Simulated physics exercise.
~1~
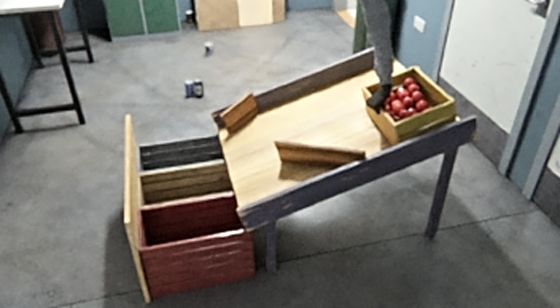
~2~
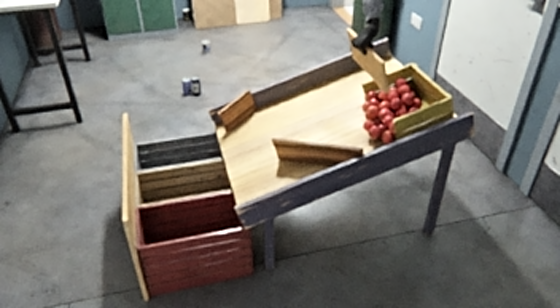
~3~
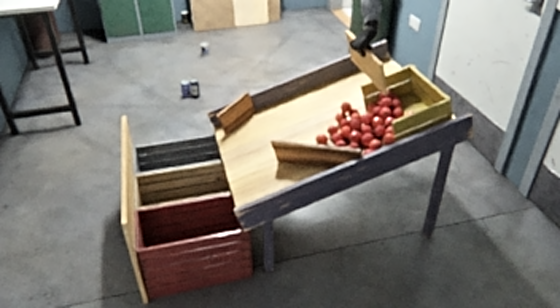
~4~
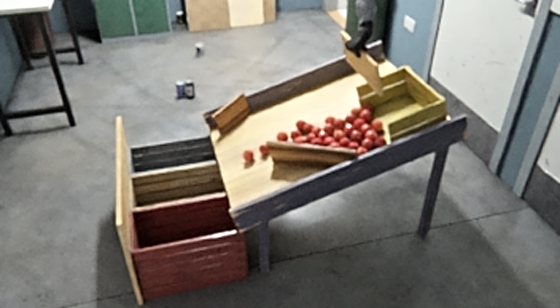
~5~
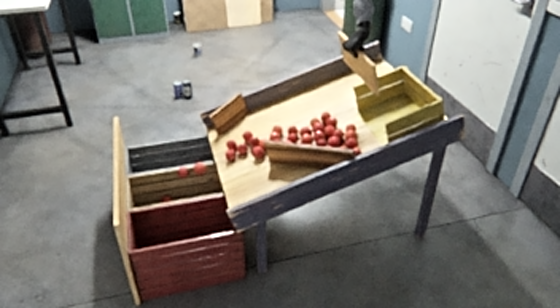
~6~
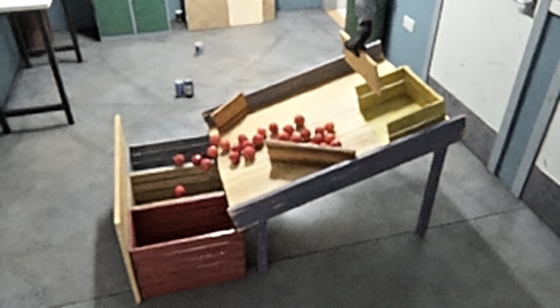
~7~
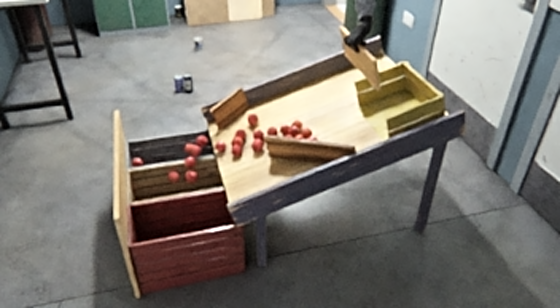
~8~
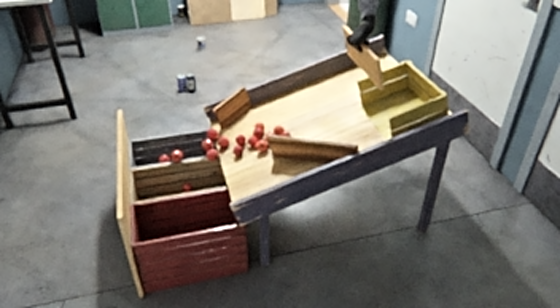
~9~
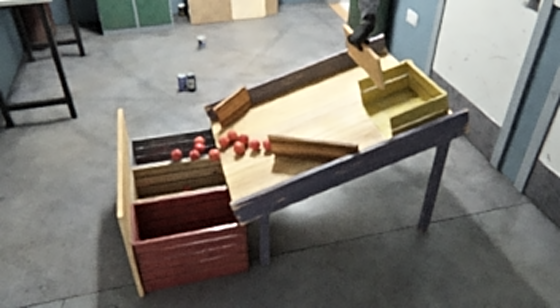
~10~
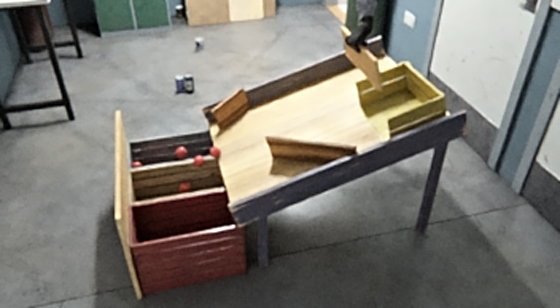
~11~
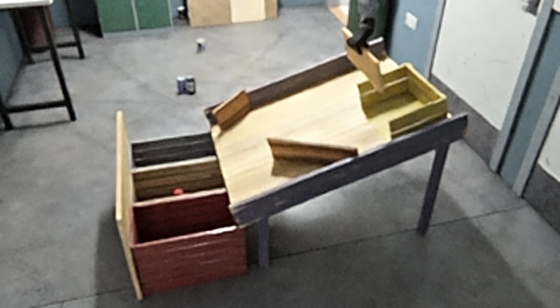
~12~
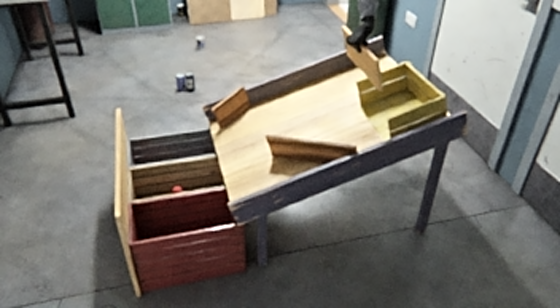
A dark arm lifted a wooden gate at the top of a sloping table, and a pile of red balls rolled from the yellow pen down leftward past two angled boards, dropping into the wooden and grey bins until the slope was empty.
